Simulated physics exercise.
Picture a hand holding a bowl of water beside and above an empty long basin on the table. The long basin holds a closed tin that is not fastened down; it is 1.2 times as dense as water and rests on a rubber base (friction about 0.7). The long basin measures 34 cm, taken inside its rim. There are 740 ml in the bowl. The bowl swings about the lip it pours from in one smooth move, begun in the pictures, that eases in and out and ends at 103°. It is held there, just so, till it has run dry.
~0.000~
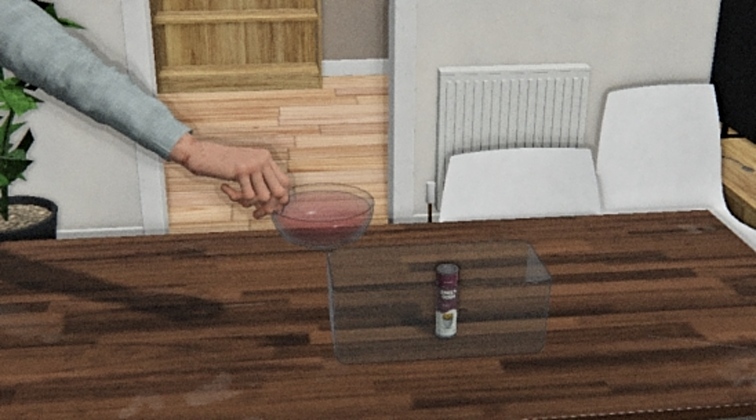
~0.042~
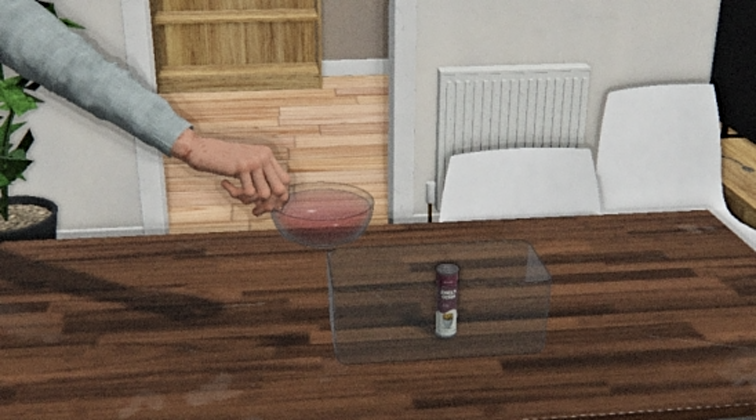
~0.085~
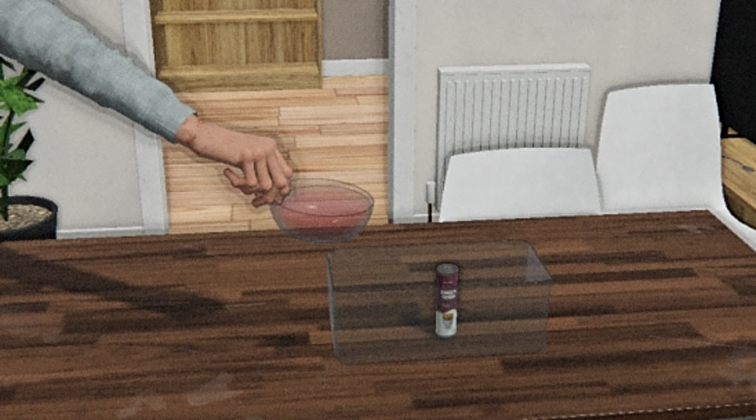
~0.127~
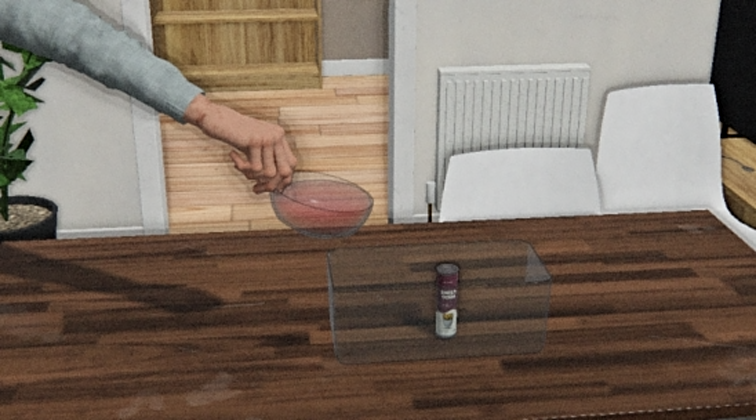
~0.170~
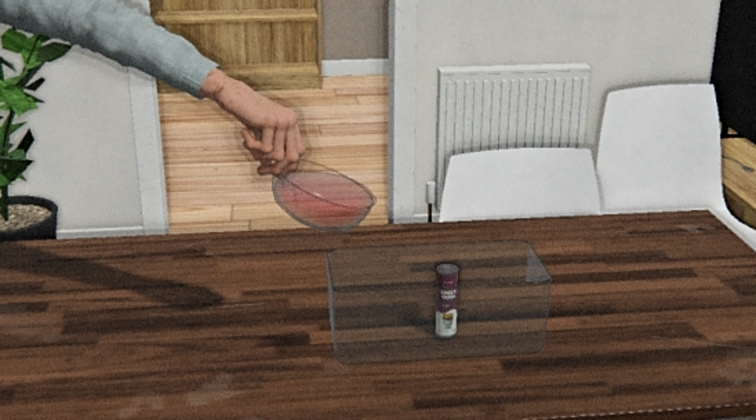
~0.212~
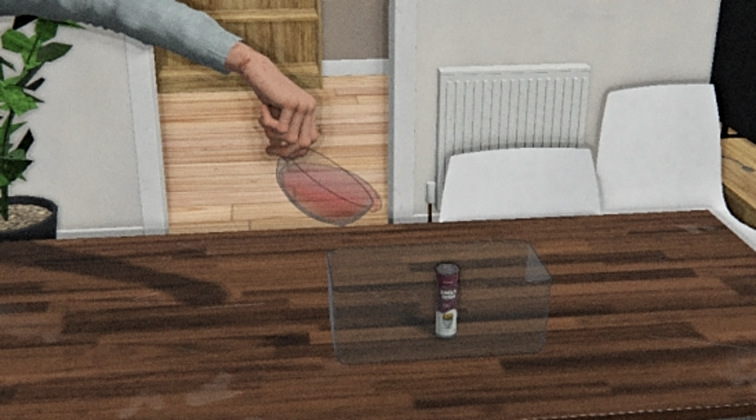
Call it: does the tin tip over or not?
It does not.
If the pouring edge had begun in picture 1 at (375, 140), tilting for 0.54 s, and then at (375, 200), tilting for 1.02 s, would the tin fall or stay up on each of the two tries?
Trial 1 - tin stays standing; trial 2 - tin stays standing.
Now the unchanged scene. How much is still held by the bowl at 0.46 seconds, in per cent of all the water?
Around 16 percent.
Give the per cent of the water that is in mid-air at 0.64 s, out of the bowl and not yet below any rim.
Estimated airborne part: Roughly 4 per cent.
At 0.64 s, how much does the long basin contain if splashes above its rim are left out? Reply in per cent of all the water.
Around 96 in a hundred.
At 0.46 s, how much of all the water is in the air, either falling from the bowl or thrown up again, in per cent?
68 %.
Then, 0.46 s in, the tilt is 98° and 15 per cent is still to pour; the tin stands where it began.
Then, 0.64 s in, the tilt is 103° and 0 per cent is still to pour; the tin stands where it began.
Then, 0.83 s in, the tilt is 103° and 0 per cent is still to pour; the tin stands where it began.
Then, 1.04 s in, the tilt is 103° and 0 per cent is still to pour; the tin stands where it began.
Finally, the tin stands where it began.
